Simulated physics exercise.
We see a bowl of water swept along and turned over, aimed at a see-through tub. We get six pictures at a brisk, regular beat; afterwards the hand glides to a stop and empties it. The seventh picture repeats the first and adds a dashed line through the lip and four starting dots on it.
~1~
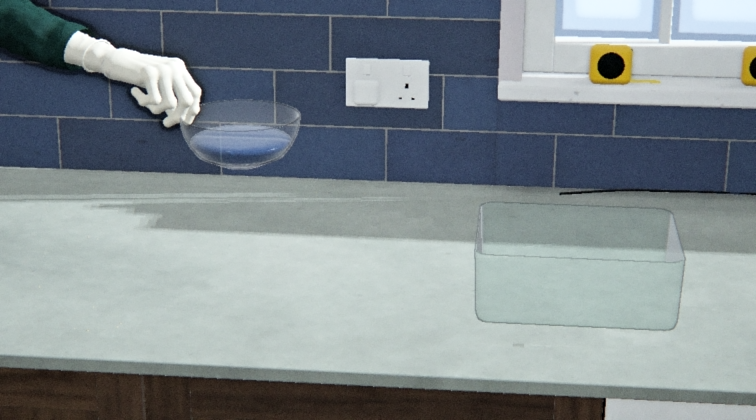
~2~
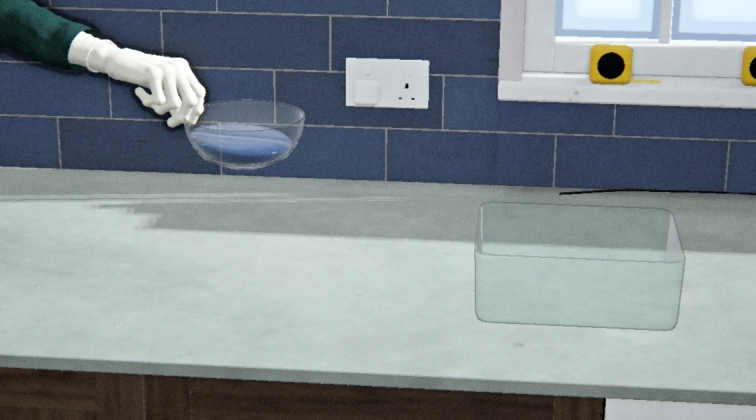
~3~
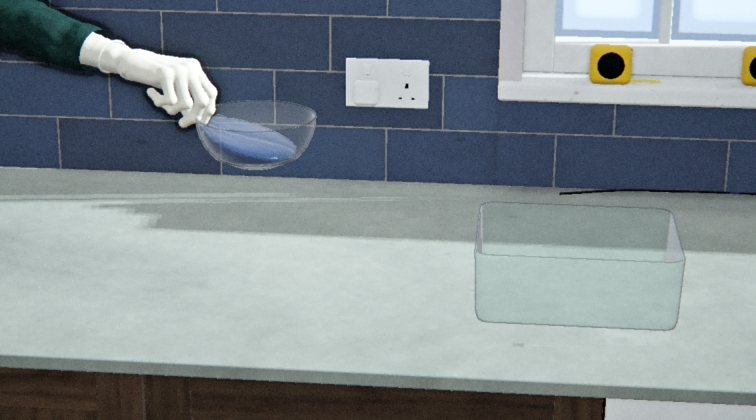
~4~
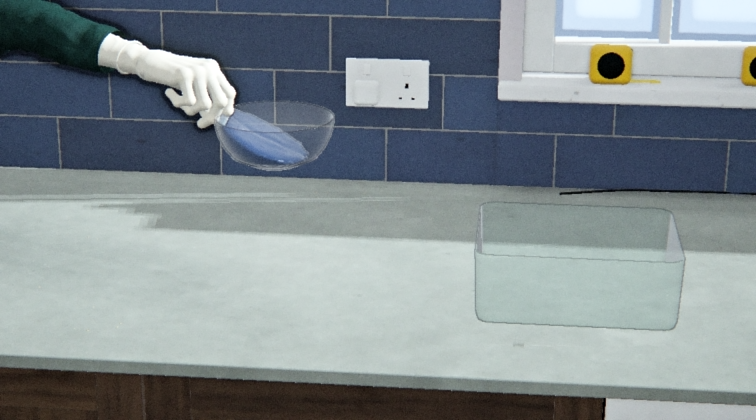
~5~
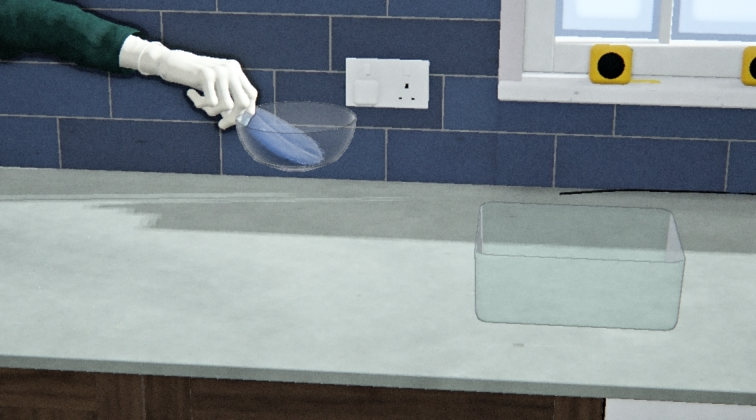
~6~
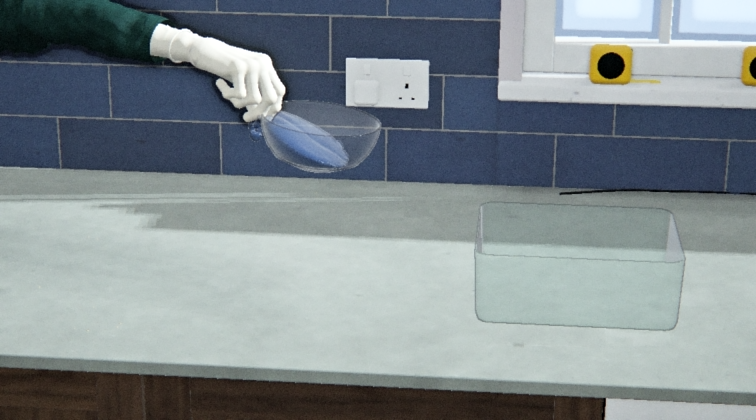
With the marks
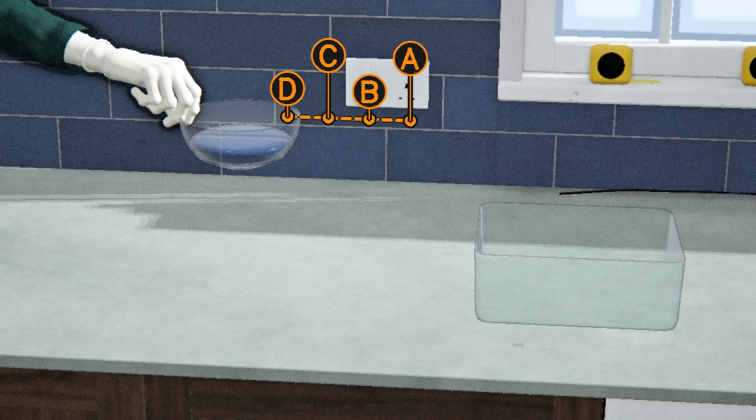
On a pale kitchen counter against blue tiles, a white-gloved hand holds a clear bowl of blue-looking water to the left of an empty see-through tub. The hand carries the bowl steadily rightward as the water slopes up toward the hand, and finally a little slops over the rim beside the fingers.
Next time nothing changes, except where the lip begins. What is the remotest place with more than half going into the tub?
Go for C.
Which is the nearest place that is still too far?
Place D.
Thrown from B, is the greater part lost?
No, that is safe.
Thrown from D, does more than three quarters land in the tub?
No, it does not.
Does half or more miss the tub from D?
Yes, that goes wrong.
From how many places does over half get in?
Three of them.
On the marked copy, A at (410, 120); B at (369, 119); C at (328, 117); D at (287, 116).
If A is chosen, about 92 % lands in the tub, 5 % falls short and 3 % goes beside or beyond.
If B is chosen, about 84 % lands in the tub, 9 % falls short and 6 % goes beside or beyond.
If C is chosen, about 66 % lands in the tub, 25 % falls short and 9 % goes beside or beyond.
If D is chosen, about 32 % lands in the tub, 65 % falls short and 3 % goes beside or beyond.
